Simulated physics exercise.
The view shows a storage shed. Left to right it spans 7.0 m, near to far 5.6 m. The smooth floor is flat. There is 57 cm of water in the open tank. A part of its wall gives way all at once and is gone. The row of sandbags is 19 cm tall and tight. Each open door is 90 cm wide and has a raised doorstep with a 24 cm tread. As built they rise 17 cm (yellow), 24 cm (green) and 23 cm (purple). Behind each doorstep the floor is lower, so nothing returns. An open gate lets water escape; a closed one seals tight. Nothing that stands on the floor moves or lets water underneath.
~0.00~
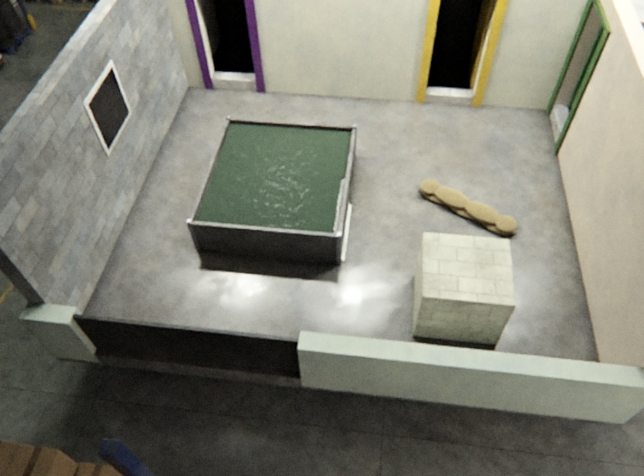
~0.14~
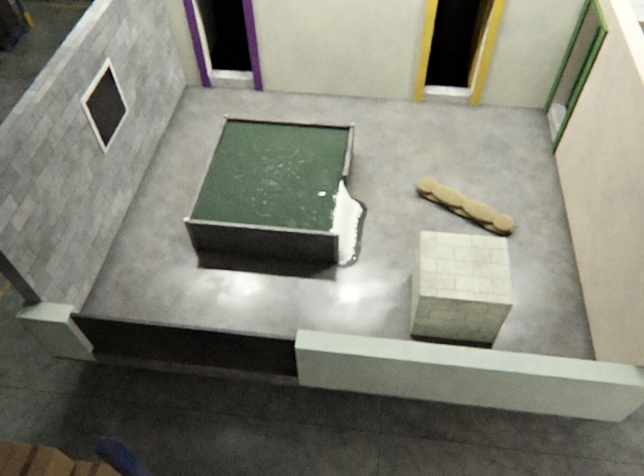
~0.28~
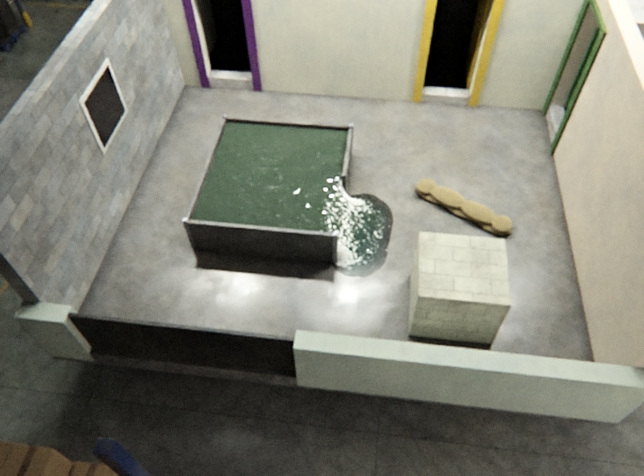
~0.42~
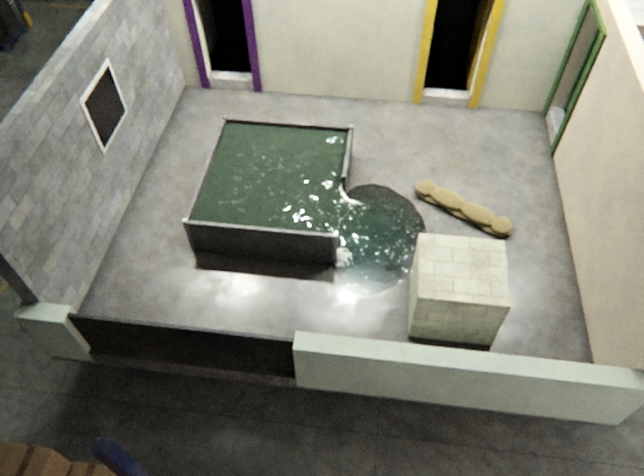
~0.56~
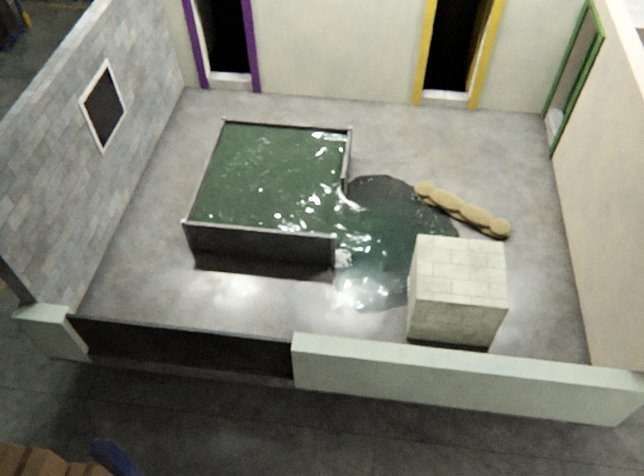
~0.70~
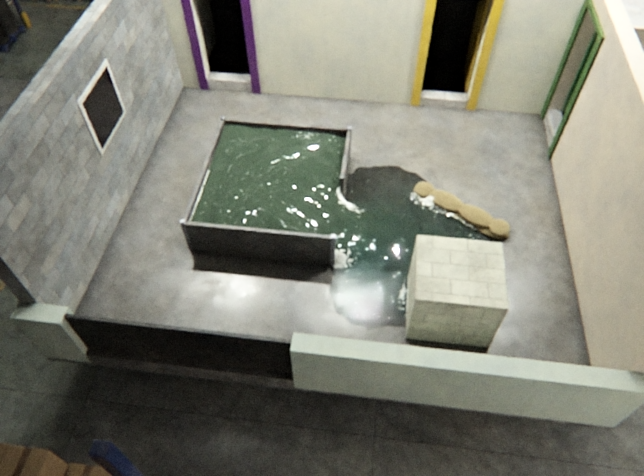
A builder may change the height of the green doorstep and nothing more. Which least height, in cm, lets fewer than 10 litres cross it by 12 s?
Close to 8.5 cm is just enough.
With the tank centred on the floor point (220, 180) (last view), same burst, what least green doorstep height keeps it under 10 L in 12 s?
Then roughly 11.5 cm.
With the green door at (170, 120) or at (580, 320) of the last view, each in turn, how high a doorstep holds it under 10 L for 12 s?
About 11.0 and 26 cm.
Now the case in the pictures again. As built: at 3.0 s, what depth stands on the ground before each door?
In cm: Yellow 1, green 3, purple 0.
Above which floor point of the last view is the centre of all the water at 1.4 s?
At about (312, 213).
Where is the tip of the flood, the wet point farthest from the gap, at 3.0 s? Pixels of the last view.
Near (536, 120).
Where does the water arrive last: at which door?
The purple one.
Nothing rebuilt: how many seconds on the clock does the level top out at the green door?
At about 9.0 s.
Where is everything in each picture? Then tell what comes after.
In the first frame, the open tank at (279, 175) is whole and still, 57 cm deep; the green door at (572, 85) is dry.
In the second frame, water pours out at (339, 221) and has run 0.3 m, to (357, 235); about 10 cm deep outside, 57 cm at the back.
In the third frame, the front is at (388, 221), 0.8 m from the gap at (338, 224); 0.9 m2 of floor is wet, 57 cm left at the back.
In the fourth frame, water pours out at (337, 225) and has run 1.2 m, to a hidden place; about 7 cm deep outside, 57 cm at the back.
In the fifth frame, water pours out at (336, 226) and has run 1.8 m, to a hidden place; about 6 cm deep outside, 57 cm at the back.
In the sixth frame, the gap is at (335, 227), the front 2.3 m out at a hidden place; the back of the open tank holds 55 cm; 2.7 m in a straight line remain to the green door at (566, 90).
After 1.4 s water covers 20 % of the floor, deepest (33 cm) near (344, 247); it has not reached the green door.
After 3.0 s water covers 45 % of the floor, deepest (34 cm) near (583, 384); 3 cm at the green door, 0 litres in over its 24 cm doorstep.
After 12.0 s water covers 95 % of the floor, deepest (14 cm) near (307, 102); 7 cm at the green door, 0 litres in over its 24 cm doorstep.
At the green door as built, the water arrived by 2.8 s and peaked near 9 cm at 8.8 s.
Run again over the same 12 s with other heights there, 22 litres in over 7 cm, 5 litres over 9.5 cm. The limit of 10 litres is kept from about 8.5 cm up.
